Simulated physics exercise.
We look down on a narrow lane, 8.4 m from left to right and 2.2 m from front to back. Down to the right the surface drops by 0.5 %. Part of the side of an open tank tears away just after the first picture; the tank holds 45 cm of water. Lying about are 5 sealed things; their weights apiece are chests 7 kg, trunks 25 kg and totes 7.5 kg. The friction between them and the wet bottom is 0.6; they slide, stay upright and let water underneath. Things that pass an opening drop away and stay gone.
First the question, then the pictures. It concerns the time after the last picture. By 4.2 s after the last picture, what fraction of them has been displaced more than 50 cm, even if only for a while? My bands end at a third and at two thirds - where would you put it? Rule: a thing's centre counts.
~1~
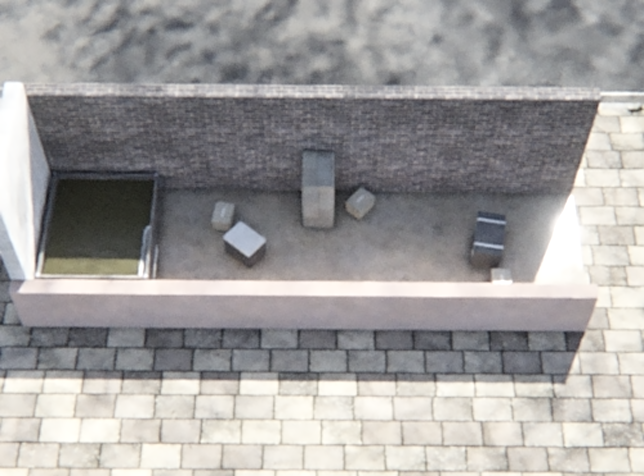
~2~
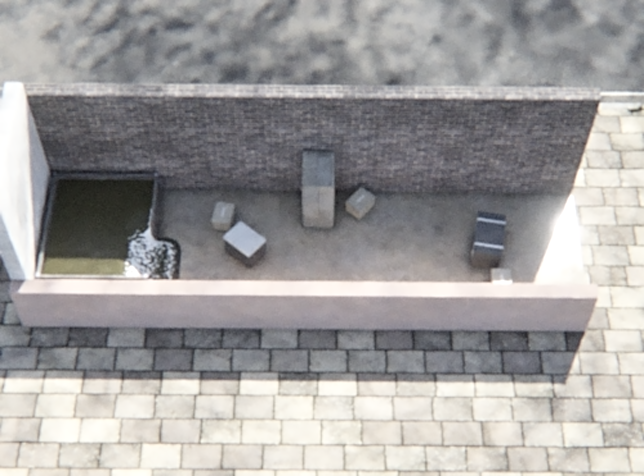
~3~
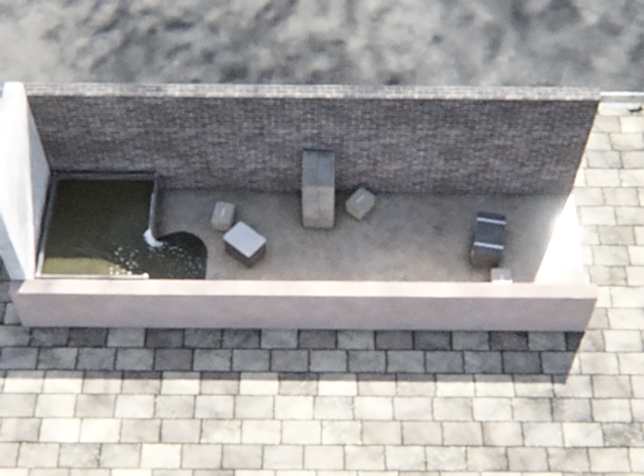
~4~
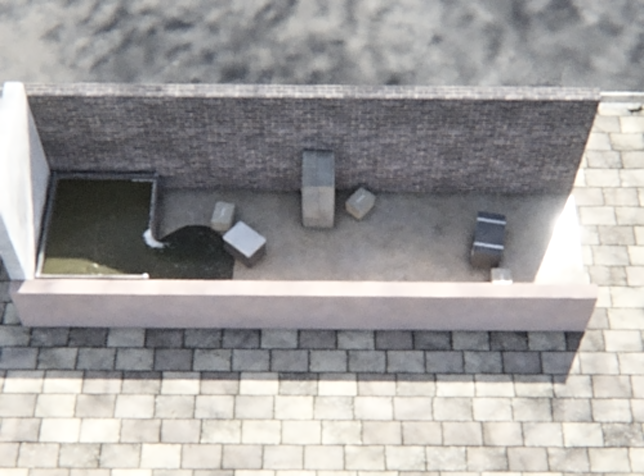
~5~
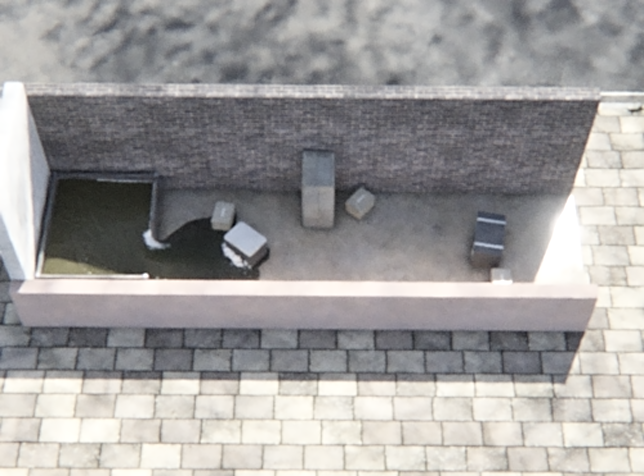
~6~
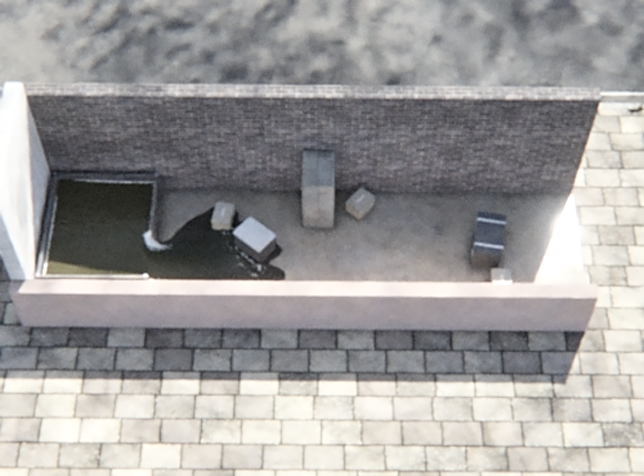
It will fall short of two thirds, though it reaches a third.
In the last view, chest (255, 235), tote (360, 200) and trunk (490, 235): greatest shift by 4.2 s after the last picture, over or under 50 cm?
Result by item: Goes farther; stays closer; goes farther.
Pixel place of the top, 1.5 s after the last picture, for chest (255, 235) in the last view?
Close to pixel (294, 219).
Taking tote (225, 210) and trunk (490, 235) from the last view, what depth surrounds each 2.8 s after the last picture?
Some 5 cm at the first, some 5 cm at the second.
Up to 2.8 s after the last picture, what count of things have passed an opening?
1.
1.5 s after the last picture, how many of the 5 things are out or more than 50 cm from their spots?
I count 1.
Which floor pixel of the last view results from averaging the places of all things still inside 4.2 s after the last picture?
(298, 222).
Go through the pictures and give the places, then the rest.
The first picture shows a chest at (244, 238), on the bottom; a trunk at (490, 233), on the bottom; 2.9 m2 under water; 0 of 5 have shifted.
The second picture shows a chest at (244, 238) rests on the ground; a trunk at (490, 233), on the bottom; water covers 3.3 m2; 0 of 5 have shifted.
The third picture shows a chest at (244, 238), on the bottom; a trunk at (490, 233) rests on the ground; water covers 3.9 m2; 0 of 5 have shifted.
The fourth picture shows a chest at (244, 238) rests on the ground; a trunk at (490, 233), on the bottom; water covers 4.5 m2; 0 of 5 have shifted.
The fifth picture shows a chest at (245, 238), on the bottom; a trunk at (490, 233) rests on the ground; 5.0 m2 under water; 0 of 5 have shifted.
The sixth picture shows a chest at (254, 233), on the bottom, 18 cm from its start; a trunk at (490, 233), on the bottom; 5.5 m2 under water; 1 of 5 have shifted.
Then, 0.4 s after the last picture 1 of 5 are over 50 cm from their spots; 0 afloat.
Then, 1.5 s after the last picture 1 of 5 are over 50 cm from their spots; 1 afloat.
Then, 2.8 s after the last picture 3 of 5 are over 50 cm from their spots; 1 afloat.
Then, 4.2 s after the last picture 3 of 5 are over 50 cm from their spots, and 3 have been at some point; 1 afloat.
